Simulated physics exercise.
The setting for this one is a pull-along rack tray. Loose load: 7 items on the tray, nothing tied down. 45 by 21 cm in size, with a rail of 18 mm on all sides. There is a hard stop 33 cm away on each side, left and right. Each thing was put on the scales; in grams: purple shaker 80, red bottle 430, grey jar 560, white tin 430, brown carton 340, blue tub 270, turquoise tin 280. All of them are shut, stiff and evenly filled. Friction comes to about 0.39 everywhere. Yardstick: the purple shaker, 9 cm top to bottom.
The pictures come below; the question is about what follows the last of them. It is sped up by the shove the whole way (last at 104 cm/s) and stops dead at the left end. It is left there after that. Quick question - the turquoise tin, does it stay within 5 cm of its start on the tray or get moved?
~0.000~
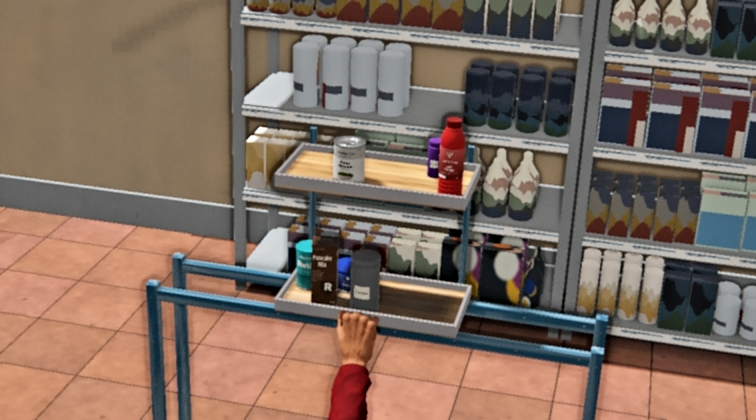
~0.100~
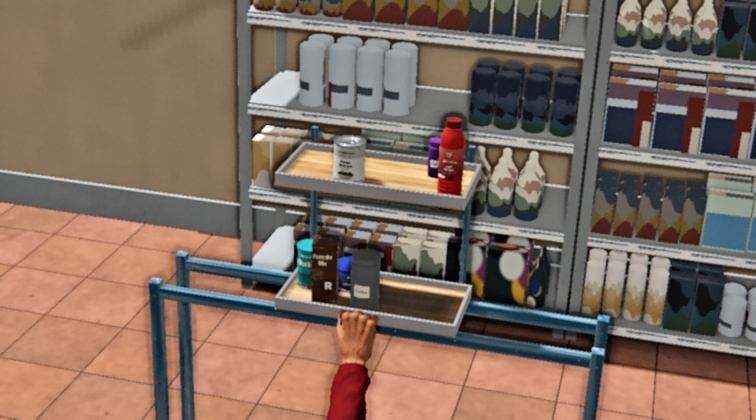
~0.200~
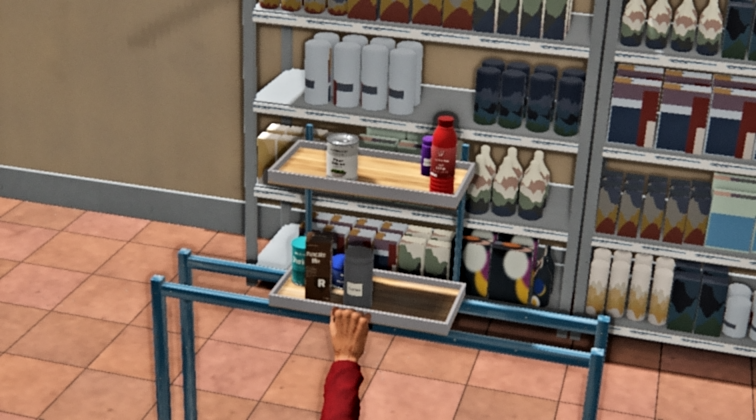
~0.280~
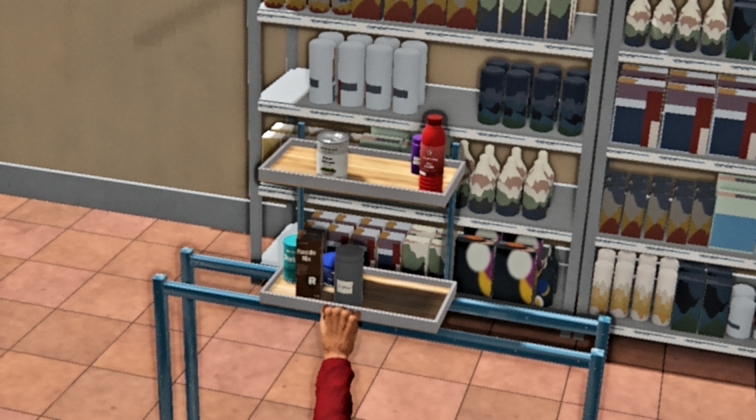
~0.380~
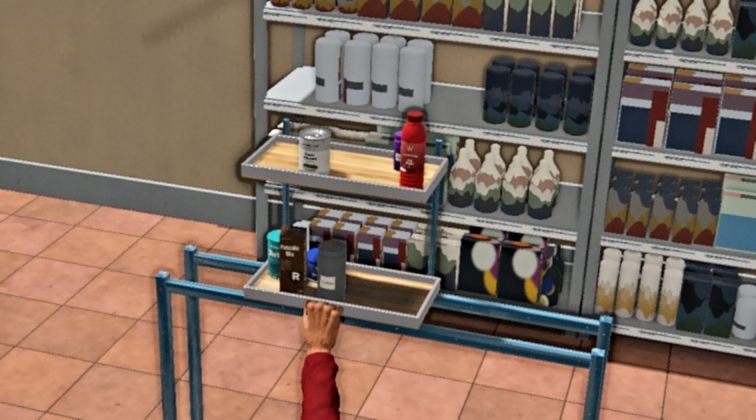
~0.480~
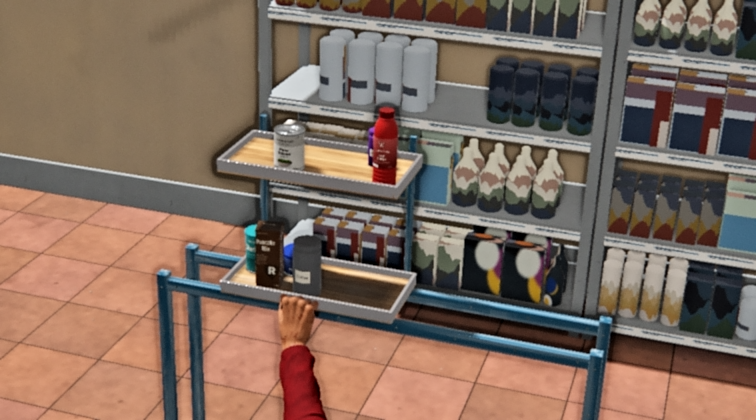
In position.
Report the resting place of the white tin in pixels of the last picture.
It settles somewhere near (188, 133).
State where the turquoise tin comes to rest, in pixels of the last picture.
Around (203, 240).
Around 0.68 s, tray moved 33 cm left; turquoise tin at 5° to upright near (198, 238); red bottle shifted 2 cm; purple shaker shifted 2 cm.
Around 0.78 s, tray moved 33 cm left; turquoise tin at 22° to upright near (195, 235); red bottle at 13° to upright; brown carton at 9° to upright.
Around 0.98 s, tray moved 33 cm left; purple shaker on its side; red bottle on its side; brown carton at 24° to upright.
Finally (1.7 s), on their side or leaning hard on the tray, purple shaker and red bottle; not toppled but over 5 cm from the start, grey jar, white tin and brown carton; the other 2 still in place (within 5 cm). In the last view, turquoise tin near (203, 240).
